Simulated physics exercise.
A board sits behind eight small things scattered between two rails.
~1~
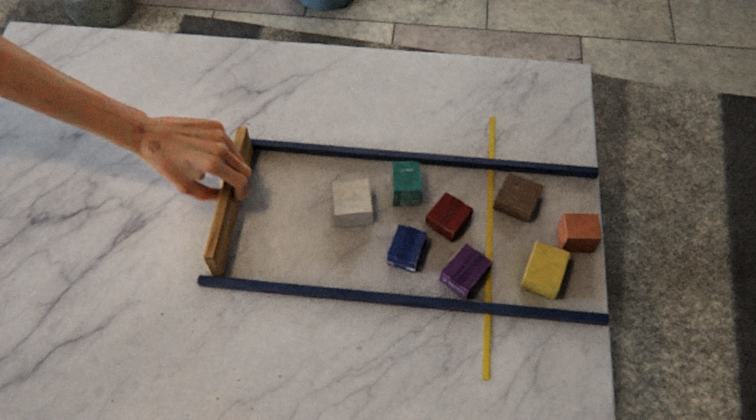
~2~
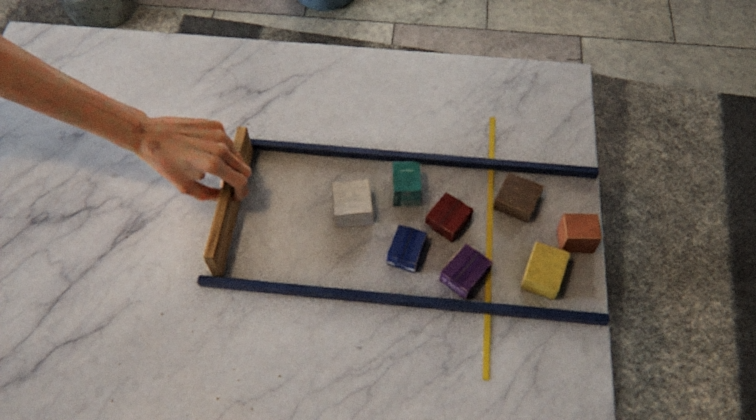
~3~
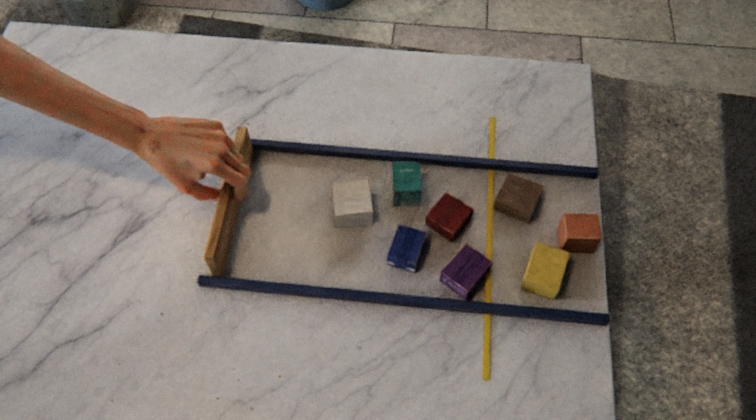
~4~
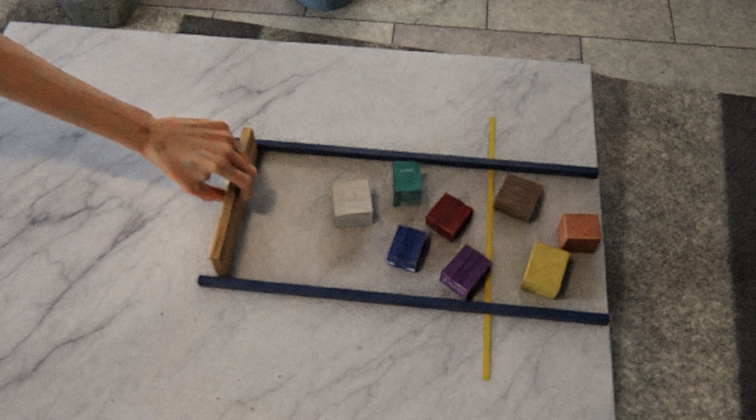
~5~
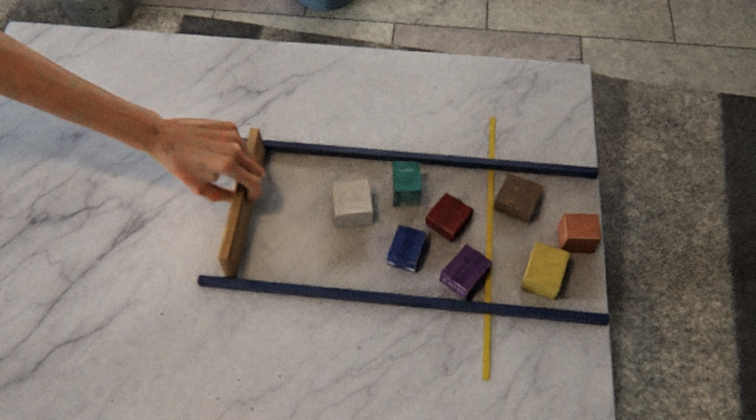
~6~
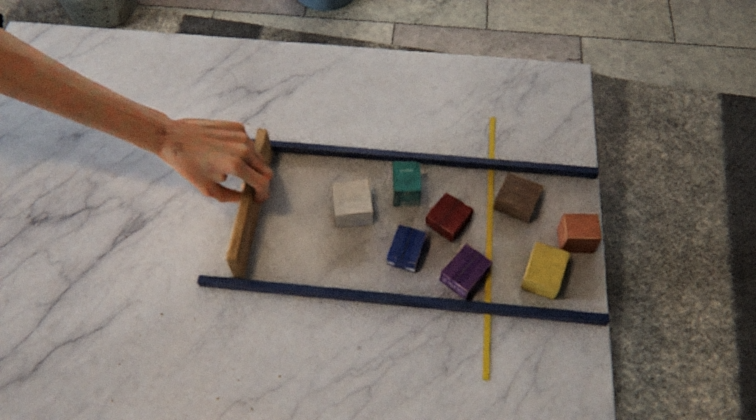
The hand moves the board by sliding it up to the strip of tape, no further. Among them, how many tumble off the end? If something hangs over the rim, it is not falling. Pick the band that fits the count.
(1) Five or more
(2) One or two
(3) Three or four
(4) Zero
Zero.
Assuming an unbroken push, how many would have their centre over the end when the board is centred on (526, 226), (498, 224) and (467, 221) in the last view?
First 2, next 0, last 0.
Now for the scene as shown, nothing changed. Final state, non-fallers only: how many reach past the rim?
The number is 0.
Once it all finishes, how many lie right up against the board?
Count recorded: 3.
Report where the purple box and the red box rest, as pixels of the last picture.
You'll see the purple box at (535, 283), with the red box at (546, 233).
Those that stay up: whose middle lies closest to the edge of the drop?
That would be the orange block.
Soon after, none off yet; orange block at rest near (579, 233); yellow block at rest near (545, 270); brown block at rest near (518, 197).
At rest, the number that fall off is zero.
